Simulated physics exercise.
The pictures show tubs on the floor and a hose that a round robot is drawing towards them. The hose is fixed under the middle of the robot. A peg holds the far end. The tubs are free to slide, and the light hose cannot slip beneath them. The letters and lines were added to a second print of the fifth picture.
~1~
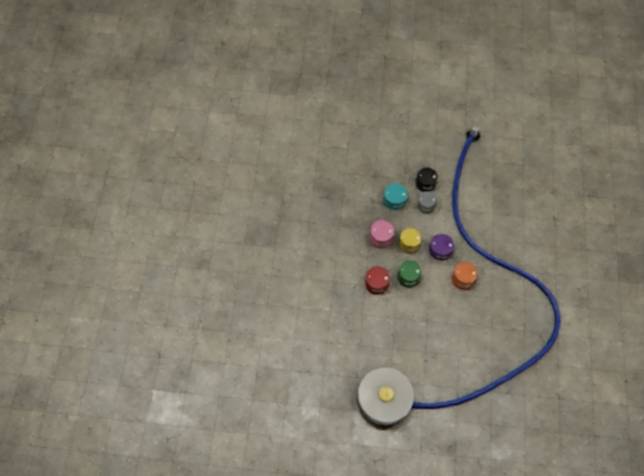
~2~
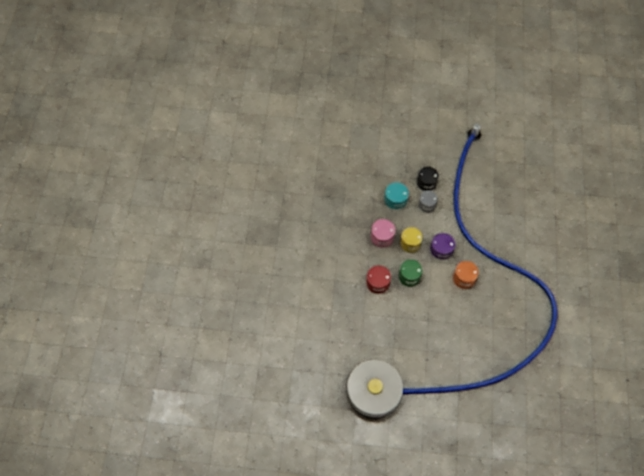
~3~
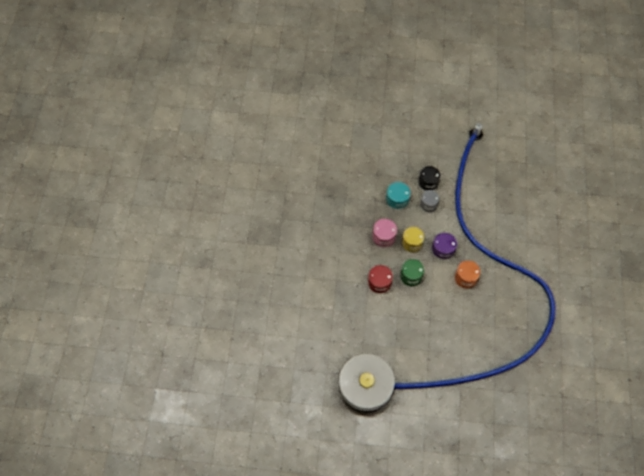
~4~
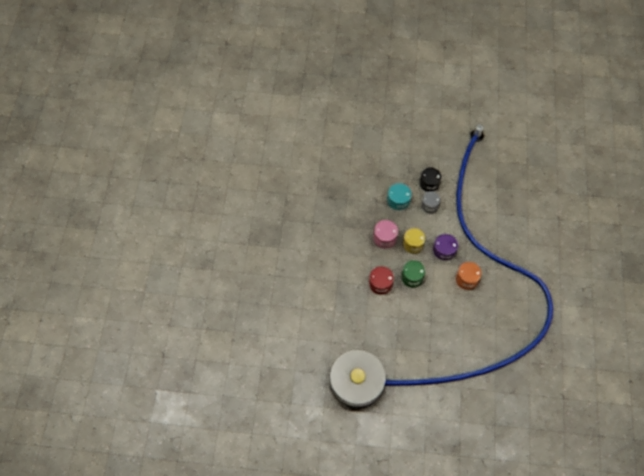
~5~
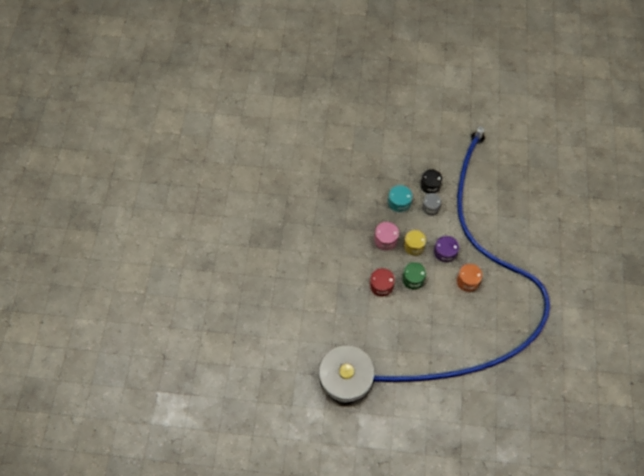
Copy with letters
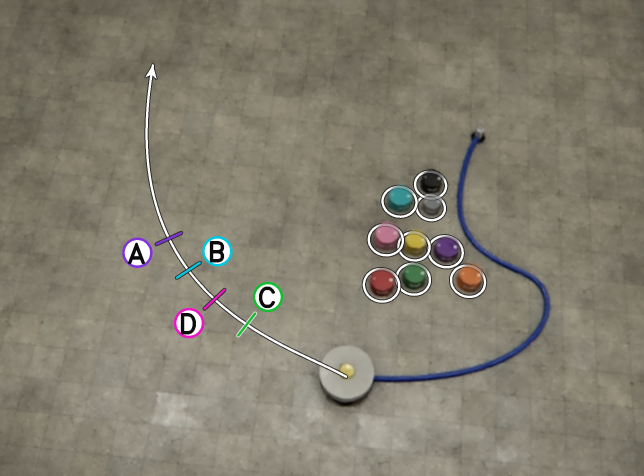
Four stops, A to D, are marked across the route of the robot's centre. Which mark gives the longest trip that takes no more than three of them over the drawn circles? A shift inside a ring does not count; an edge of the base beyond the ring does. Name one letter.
The limit holds up to A.
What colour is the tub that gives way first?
The orange tub.
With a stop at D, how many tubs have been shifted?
By then, none.
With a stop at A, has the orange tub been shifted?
By then, yes.
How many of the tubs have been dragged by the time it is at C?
By then, none.
On the copy, A at (169, 239); B at (188, 270); C at (247, 324); D at (215, 299); the route from (346, 377) via (169, 239) to (153, 65).
On A. First, robot (270, 336).
Then, robot (205, 288).
Finally, robot (167, 235); purple tub (445, 245); orange tub (433, 261); one over the rings.
By contrast, B is within the limit but short; C is within the limit but short; D is within the limit but short.
